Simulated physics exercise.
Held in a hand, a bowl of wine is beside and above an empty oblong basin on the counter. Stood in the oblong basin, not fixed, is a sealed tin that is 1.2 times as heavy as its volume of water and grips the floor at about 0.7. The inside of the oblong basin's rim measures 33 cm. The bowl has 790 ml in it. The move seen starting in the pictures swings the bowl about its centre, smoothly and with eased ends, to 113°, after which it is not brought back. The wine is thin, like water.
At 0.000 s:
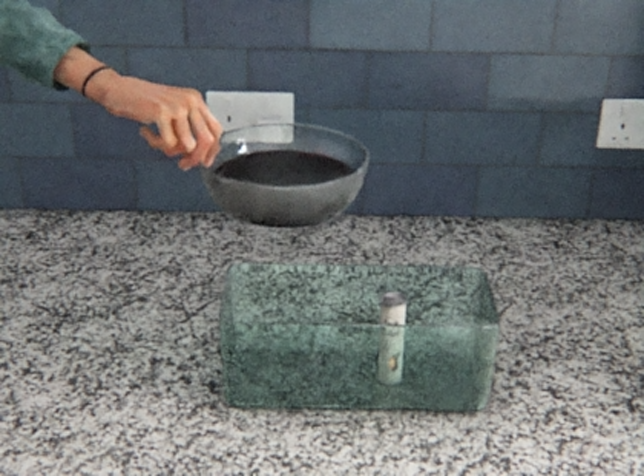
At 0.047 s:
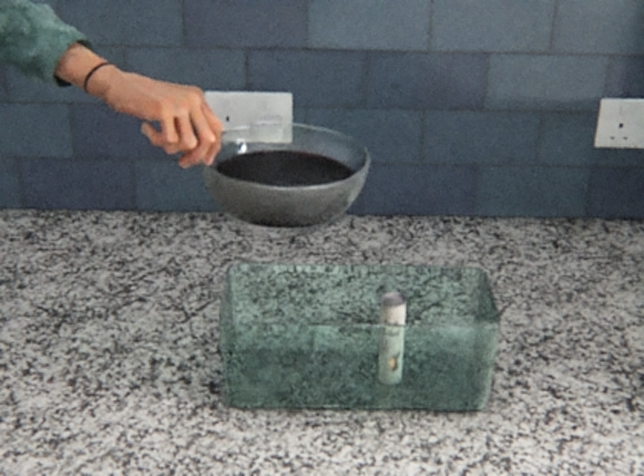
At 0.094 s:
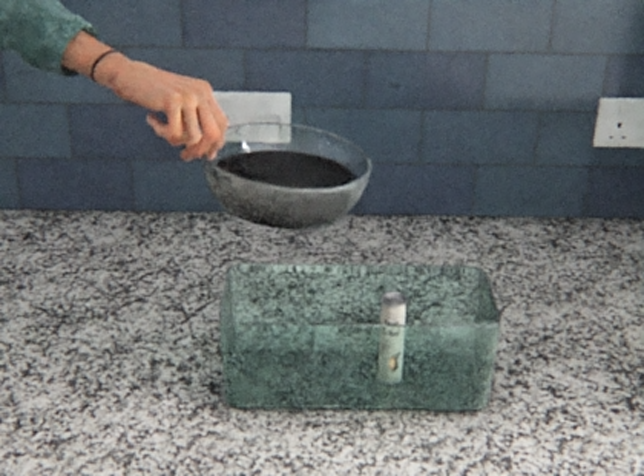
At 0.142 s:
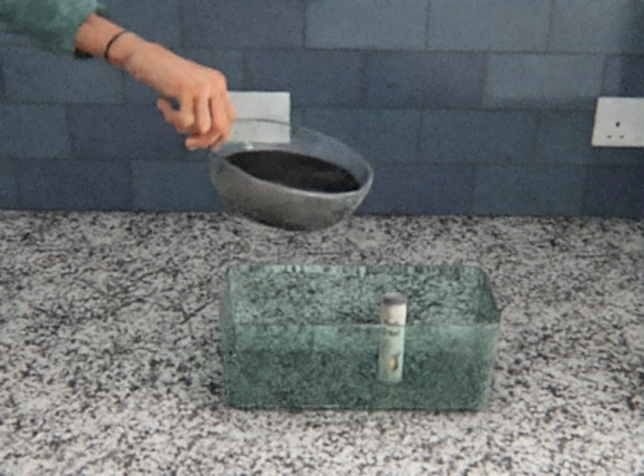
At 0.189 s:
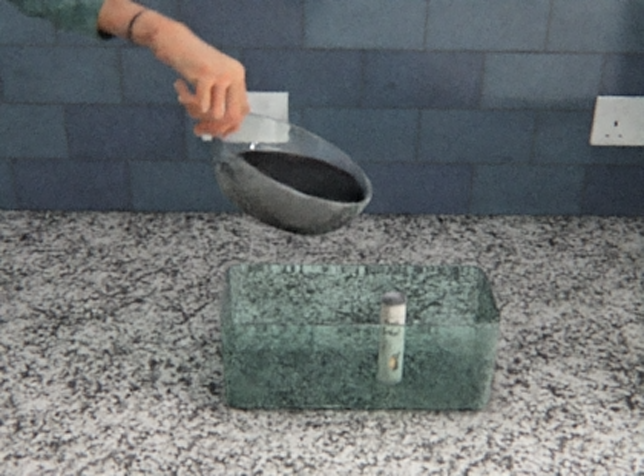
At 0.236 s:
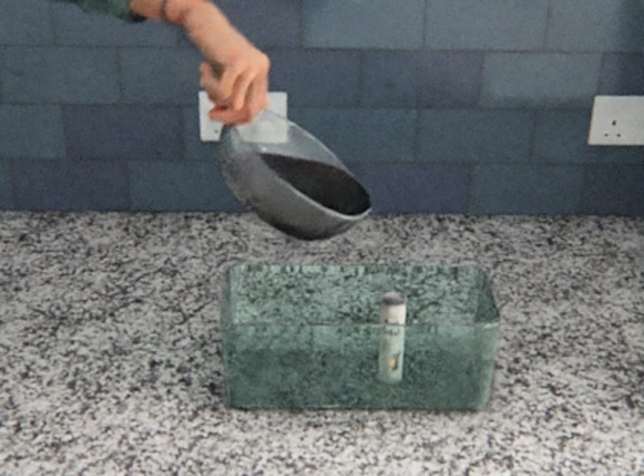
On a speckled counter before a blue-grey tiled wall, a hand holds a clear bowl of dark liquid above a greenish oblong basin with a small pale cylinder standing inside. Barely moving at first, the hand then rises rightward, tilting the bowl steeply to the right as the liquid shifts toward its lowered rim.
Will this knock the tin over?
No, it stays upright.
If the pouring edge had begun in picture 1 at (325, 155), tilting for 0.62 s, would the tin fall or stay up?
It tumbles.
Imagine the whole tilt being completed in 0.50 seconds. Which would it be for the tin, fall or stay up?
In that case the tin does not tip.
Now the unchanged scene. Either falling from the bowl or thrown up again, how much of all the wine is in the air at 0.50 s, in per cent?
30 %.
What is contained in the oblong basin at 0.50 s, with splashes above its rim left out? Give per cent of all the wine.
Roughly 68 per cent.
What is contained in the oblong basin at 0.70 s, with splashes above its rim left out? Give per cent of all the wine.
About 96 per cent.
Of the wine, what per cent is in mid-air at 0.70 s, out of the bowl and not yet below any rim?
Close to 3 %.
After 0.50 s the tilt is 103° and 3 per cent is still to pour; the tin stands where it began.
After 0.70 s the tilt is 113° and 0 per cent is still to pour; the tin stands 1 cm from where it began.
After 0.90 s the tilt is 113° and 0 per cent is still to pour; the tin stands where it began.
After 1.12 s the tilt is 113° and 0 per cent is still to pour; the tin stands where it began.
In the end the tin stands where it began.
